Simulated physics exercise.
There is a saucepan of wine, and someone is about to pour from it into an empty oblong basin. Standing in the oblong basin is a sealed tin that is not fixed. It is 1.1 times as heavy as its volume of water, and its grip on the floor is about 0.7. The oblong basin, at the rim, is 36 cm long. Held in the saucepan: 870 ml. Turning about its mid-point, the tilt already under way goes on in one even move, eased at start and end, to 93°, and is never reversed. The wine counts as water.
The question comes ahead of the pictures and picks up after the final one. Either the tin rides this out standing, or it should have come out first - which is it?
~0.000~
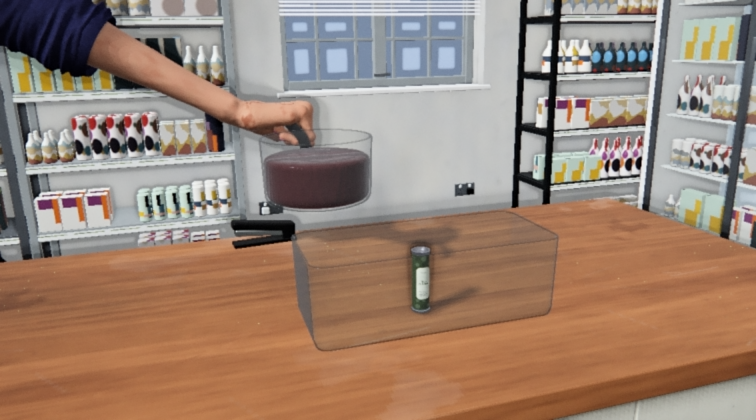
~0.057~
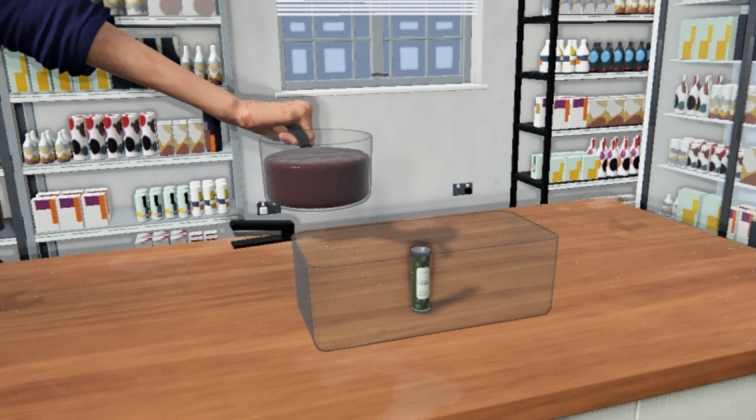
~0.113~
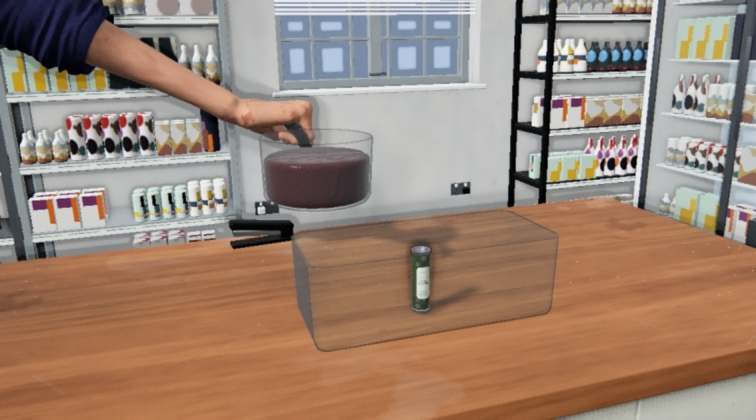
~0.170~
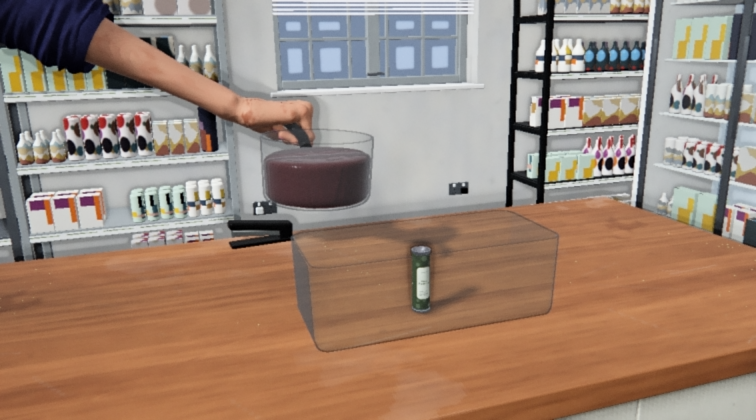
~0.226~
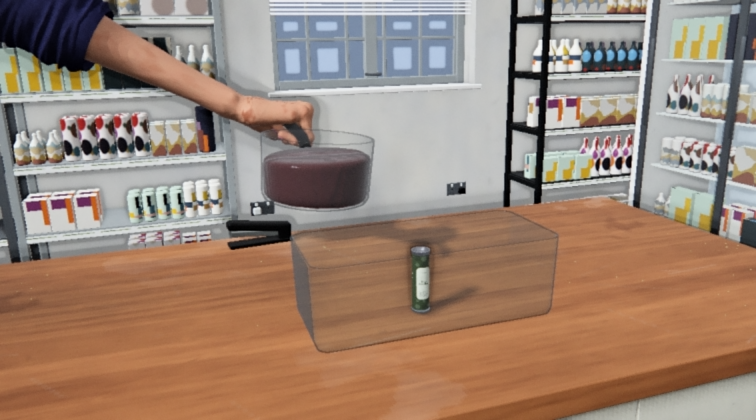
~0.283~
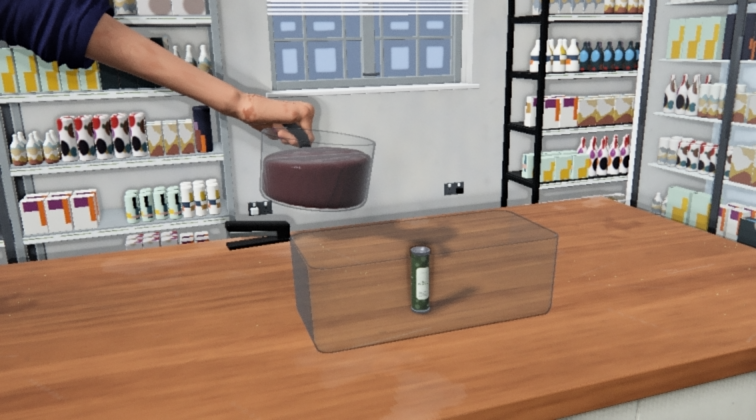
It should have come out.
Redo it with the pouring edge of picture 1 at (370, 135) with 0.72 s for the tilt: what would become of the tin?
Then it tips over.
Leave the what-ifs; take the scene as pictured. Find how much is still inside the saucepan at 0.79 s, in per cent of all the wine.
I'd estimate some 82 % remains.
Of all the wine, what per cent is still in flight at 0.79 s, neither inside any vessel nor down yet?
14 per cent.
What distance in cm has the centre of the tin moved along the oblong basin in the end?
Around 6.5 cm.
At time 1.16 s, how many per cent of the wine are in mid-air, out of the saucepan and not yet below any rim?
Close to 12 %.
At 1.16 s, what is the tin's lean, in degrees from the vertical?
It tilts roughly 0° from upright.
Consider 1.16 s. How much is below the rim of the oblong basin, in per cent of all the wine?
62 per cent or thereabouts.
By 0.79 s the tilt is 52° and 82 per cent is still to pour; the tin stands where it began.
By 1.16 s the tilt is 83° and 27 per cent is still to pour; the tin stands where it began.
By 1.55 s the tilt is 93° and 5 per cent is still to pour; the tin lies on its side.
By 1.97 s the tilt is 93° and 1 per cent is still to pour; the tin lies on its side.
At rest the tin lies on its side.
